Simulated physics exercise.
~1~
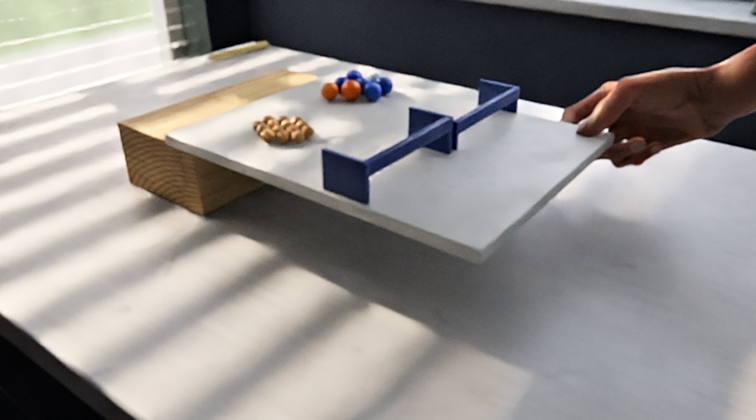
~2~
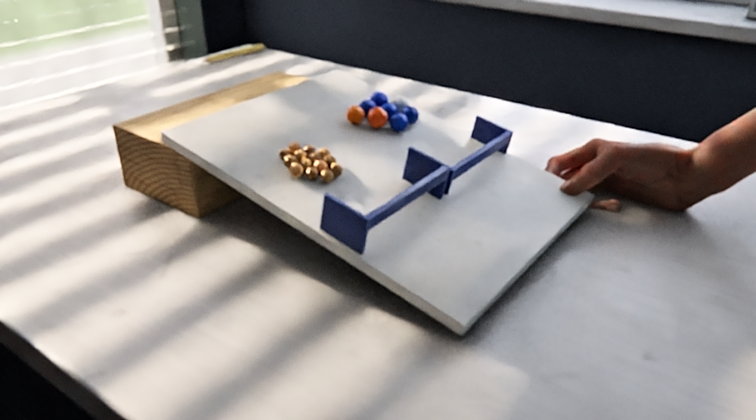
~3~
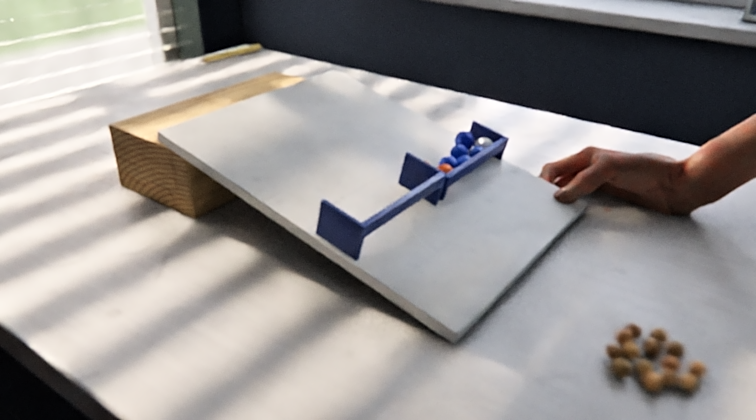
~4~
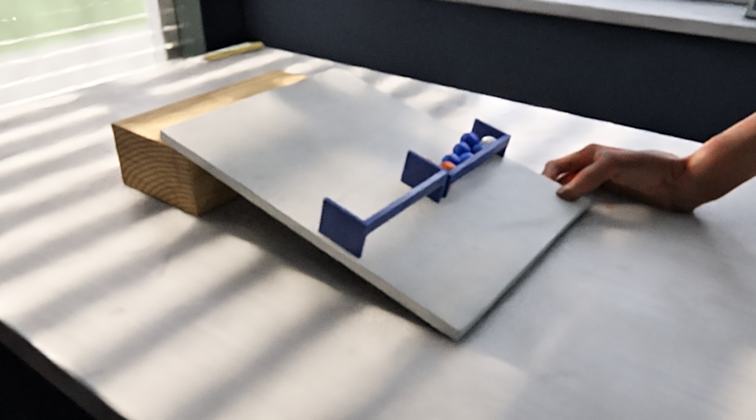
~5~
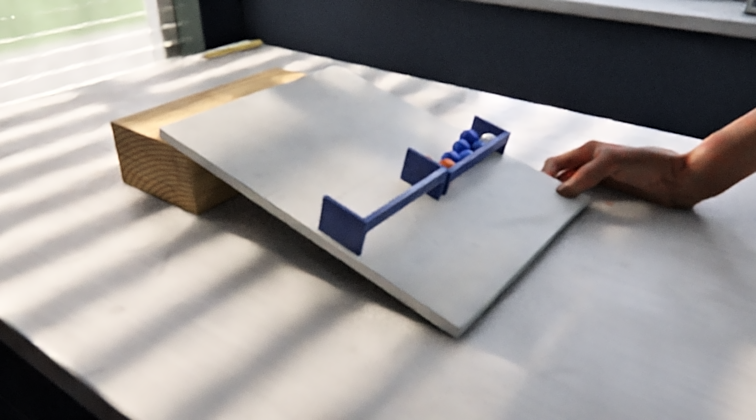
On a pale counter by a window, a hand lowered one end of a white board propped on a wooden block, and the small brown pieces slid under their blue gate and off the board, while the blue and orange balls stayed caught behind theirs.
